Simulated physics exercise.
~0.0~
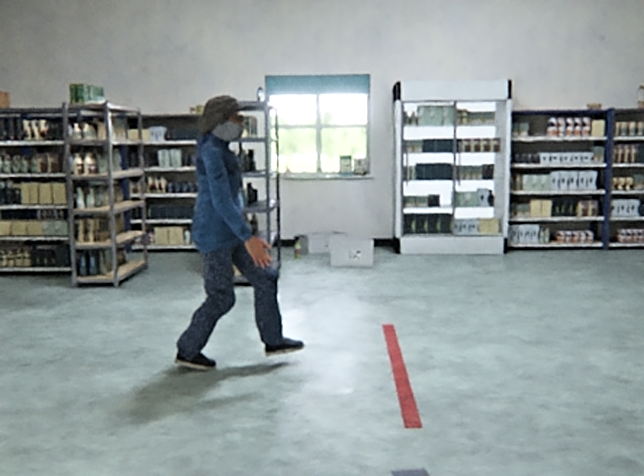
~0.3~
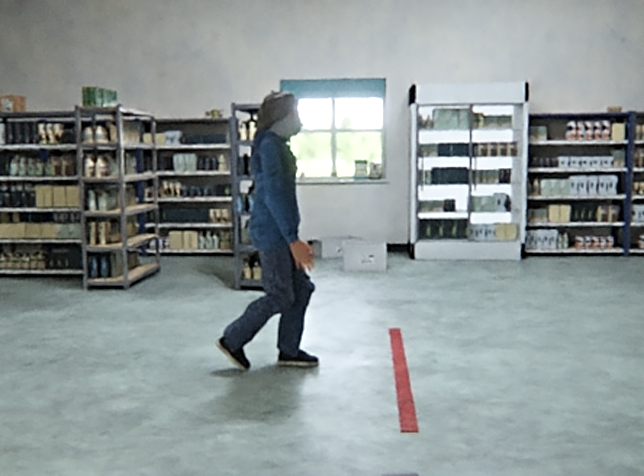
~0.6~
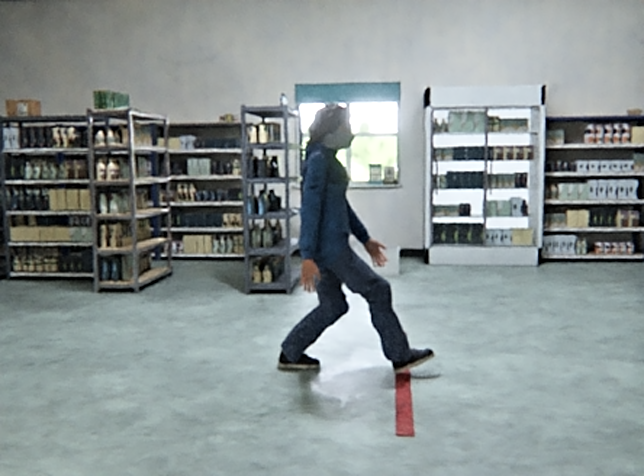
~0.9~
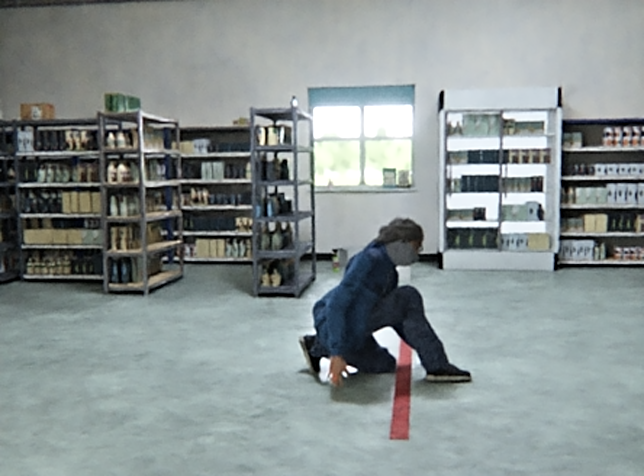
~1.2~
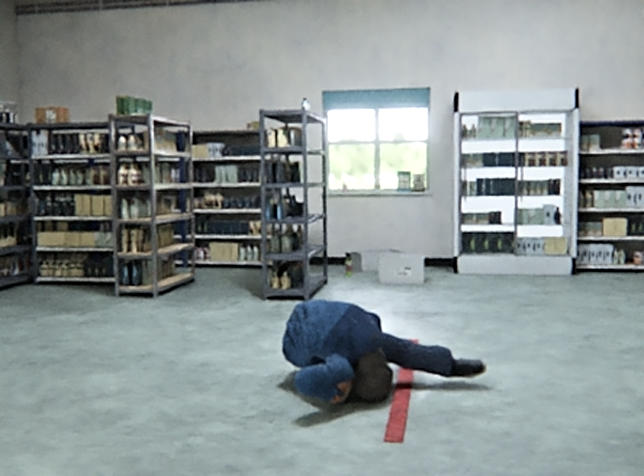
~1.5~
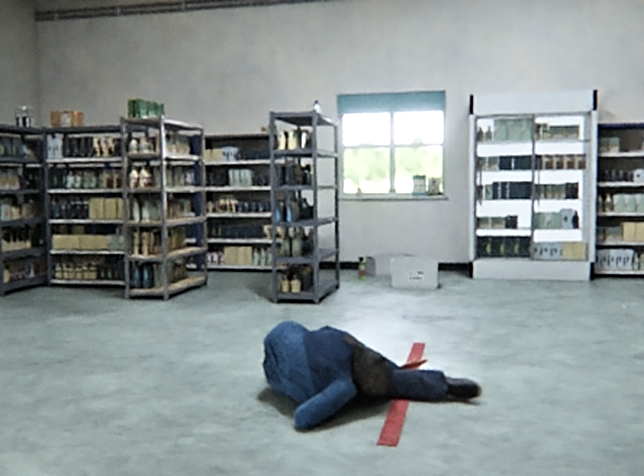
A person in dark blue clothes walked right across a room lined with stocked shelves, then crumpled at a red strip on the floor, folding forward and ending up lying there with hips, chest and head short of the strip.
